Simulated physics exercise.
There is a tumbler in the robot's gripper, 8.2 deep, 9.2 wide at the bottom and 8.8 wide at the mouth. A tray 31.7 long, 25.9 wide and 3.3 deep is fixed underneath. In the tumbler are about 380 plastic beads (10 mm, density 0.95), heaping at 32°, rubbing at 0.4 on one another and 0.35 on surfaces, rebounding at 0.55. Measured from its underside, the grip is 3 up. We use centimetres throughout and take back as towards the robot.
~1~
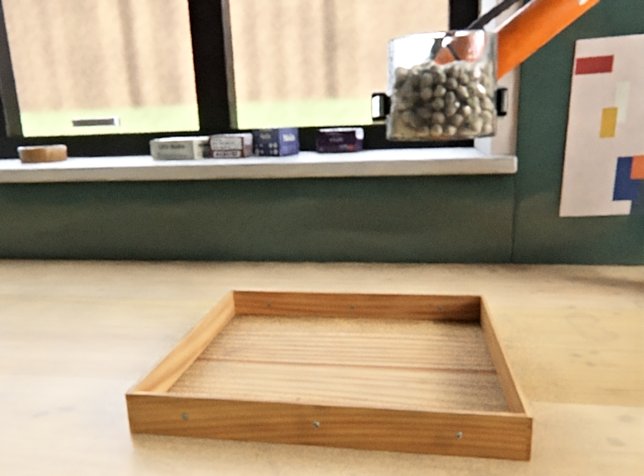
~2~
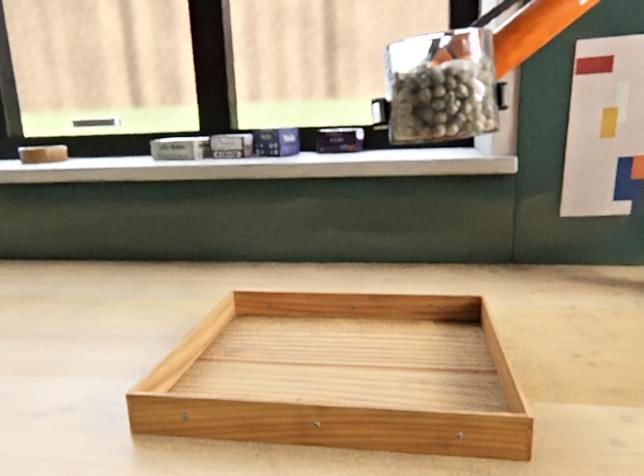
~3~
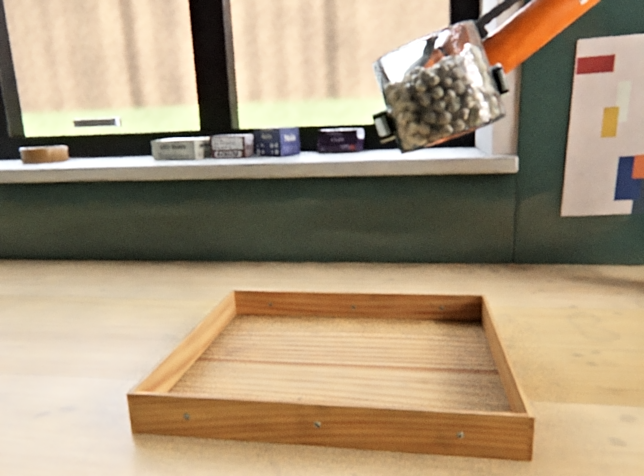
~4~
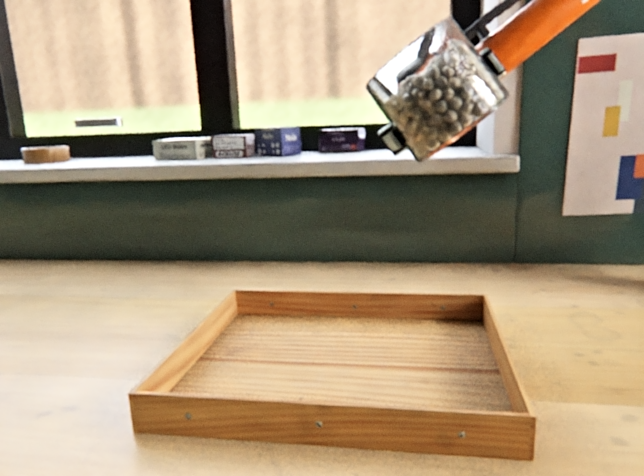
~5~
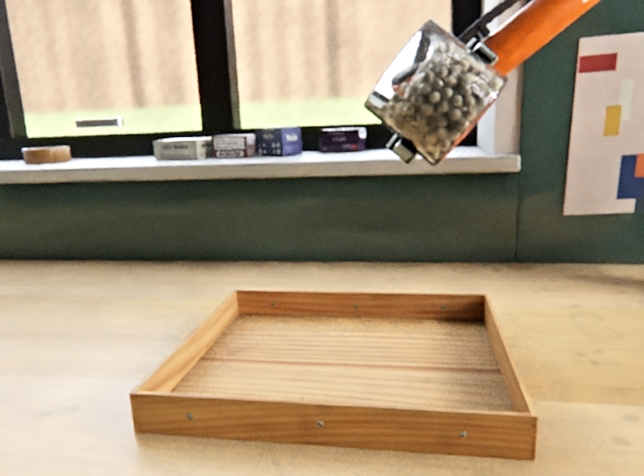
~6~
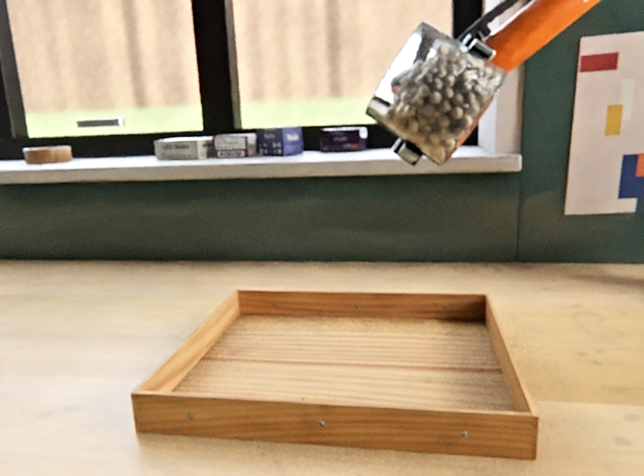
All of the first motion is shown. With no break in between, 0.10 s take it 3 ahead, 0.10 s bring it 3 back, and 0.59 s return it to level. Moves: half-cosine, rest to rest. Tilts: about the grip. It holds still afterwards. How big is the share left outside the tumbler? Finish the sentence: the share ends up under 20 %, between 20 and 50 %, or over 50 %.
The share ends up under 20 %.
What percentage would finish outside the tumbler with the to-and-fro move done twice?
Result: Approximately 15 per cent.
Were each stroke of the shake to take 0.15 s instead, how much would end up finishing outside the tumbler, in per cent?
I'd expect close to 5 in a hundred.
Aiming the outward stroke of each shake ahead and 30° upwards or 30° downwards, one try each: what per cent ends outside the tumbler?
I'd say close to 15 percent for the first and close to 5 percent for the second.
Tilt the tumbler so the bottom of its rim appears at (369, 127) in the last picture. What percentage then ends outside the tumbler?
I'd say close to 25 per cent.
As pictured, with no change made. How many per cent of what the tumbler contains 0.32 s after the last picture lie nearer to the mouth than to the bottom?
Share in the mouth half: About 40 %.
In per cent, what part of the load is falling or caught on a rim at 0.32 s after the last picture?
That comes to about 9 per cent, more or less.
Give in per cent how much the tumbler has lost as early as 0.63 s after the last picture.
Near 10 per cent so far.
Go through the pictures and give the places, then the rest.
In the first picture, tumbler middle at (441, 91), level; upper third of the load around (441, 81), from x 395 to 490, top at y 65; 385 in the tumbler.
In the second picture, tumbler middle at (440, 92), tilted 5° forward; upper third of the load around (444, 82), from x 395 to 490, top at y 60.
In the third picture, tumbler middle at (438, 92), tilted 19° forward; upper third of the load around (449, 81), from x 390 to 495, top at y 55.
In the fourth picture, tumbler middle at (436, 93), tilted 36° forward; upper third of the load around (452, 80), from x 390 to 495, top at y 45.
In the fifth picture, tumbler middle at (434, 95), tilted 50° forward; upper third of the load around (449, 78), from x 390 to 495, top at y 50.
In the sixth picture, tumbler middle at (434, 96), tilted 55° forward; upper third of the load around (452, 78), from x 390 to 495, top at y 50; 385 in the tumbler.
Then, 0.32 s later, tilted 50° forward, highest piece 29 above the table; 350 in the tumbler, 35 in flight or on a rim.
Then, 0.63 s later, tilted 9° forward, highest piece 31 above the table; 348 in the tumbler, 35 in the tray, 2 on the table or floor.
Then, 0.99 s later, level, highest piece 31 above the table; 348 in the tumbler, 35 in the tray, 2 on the table or floor.
Then, 2.04 s later, level, highest piece 31 above the table; 348 in the tumbler, 35 in the tray, 2 on the table or floor.
At rest, 348 in the tumbler, 35 in the tray, 2 on the table or floor. That is 10 % outside the tumbler.
